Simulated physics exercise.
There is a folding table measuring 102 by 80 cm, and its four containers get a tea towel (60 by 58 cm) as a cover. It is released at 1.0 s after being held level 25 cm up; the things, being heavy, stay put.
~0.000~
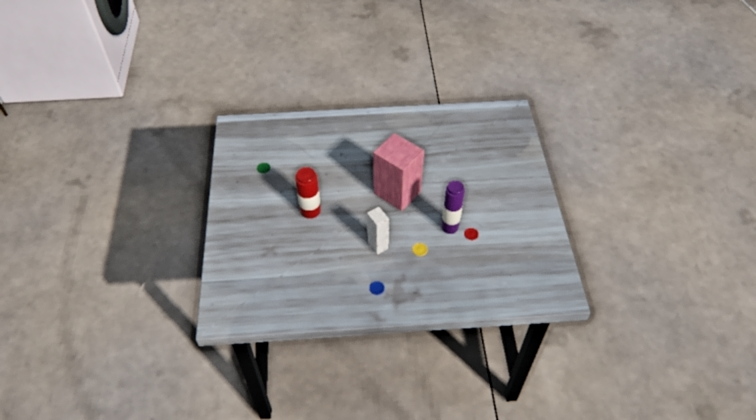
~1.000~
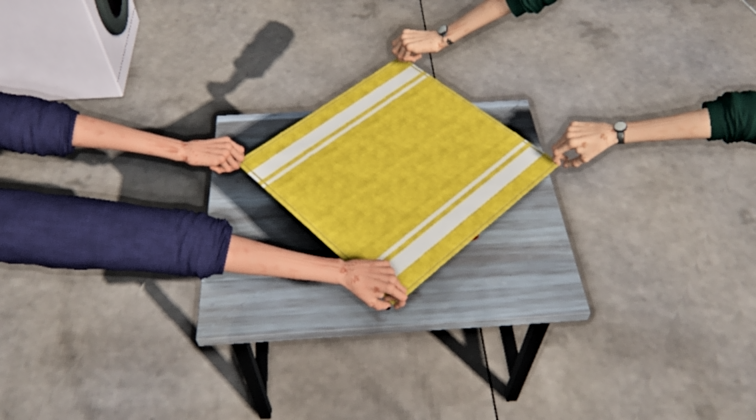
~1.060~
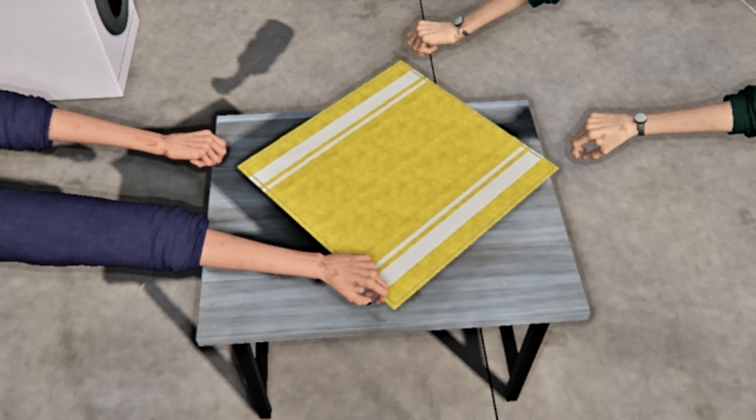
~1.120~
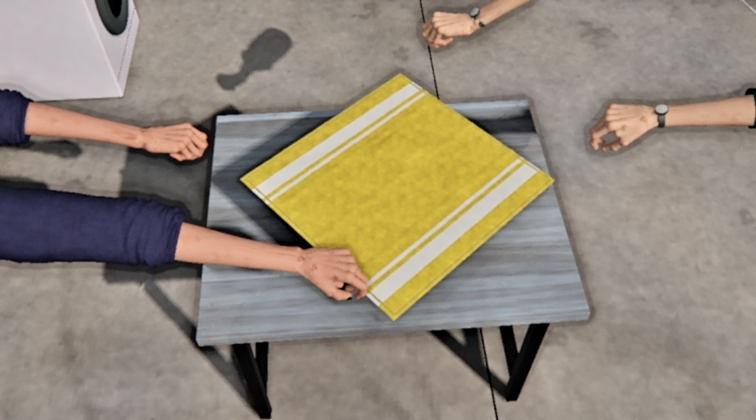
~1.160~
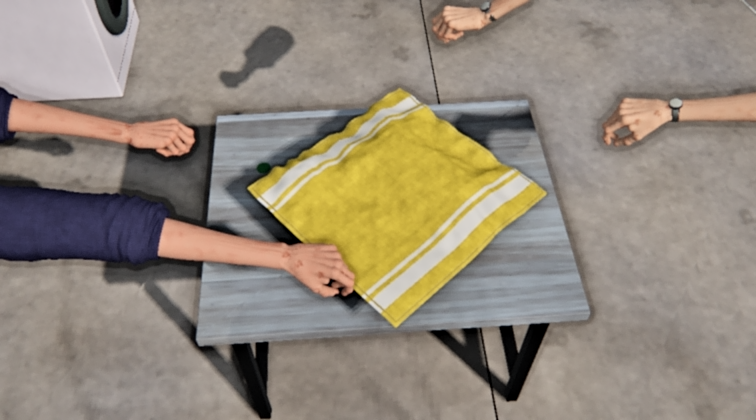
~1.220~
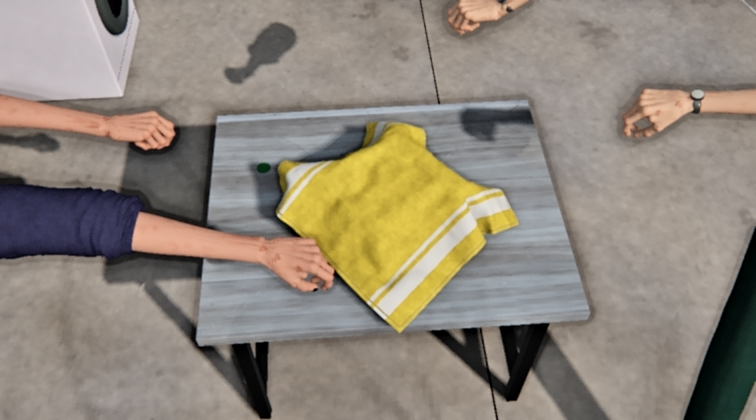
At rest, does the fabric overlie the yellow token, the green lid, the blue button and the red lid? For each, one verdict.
Result: Yellow token gets covered, green lid stays uncovered, blue button gets covered, red lid ends under the cloth.
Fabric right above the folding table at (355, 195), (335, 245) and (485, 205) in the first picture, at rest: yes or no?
Going through the three points in turn, they end up concealed, concealed and showing.
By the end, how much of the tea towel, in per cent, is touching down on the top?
Portion on top, approx.: 10 %.
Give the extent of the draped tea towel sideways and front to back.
Width about 62 centimetres, depth about 62 centimetres.
At 1.4 s, 10 % of it is down, spanning 62 by 59 cm, above blue button, red lid, yellow token.
At 1.6 s, 10 % of it is down, spanning 64 by 64 cm, above blue button, red lid, yellow token.
At 1.7 s, 10 % of it is down, spanning 62 by 62 cm, above blue button, red lid, yellow token.
At 1.9 s, 10 % of it is down, spanning 65 by 61 cm, above blue button, red lid, yellow token.
At 2.7 s, 10 % of it is down, spanning 62 by 61 cm, above blue button, red lid, yellow token.
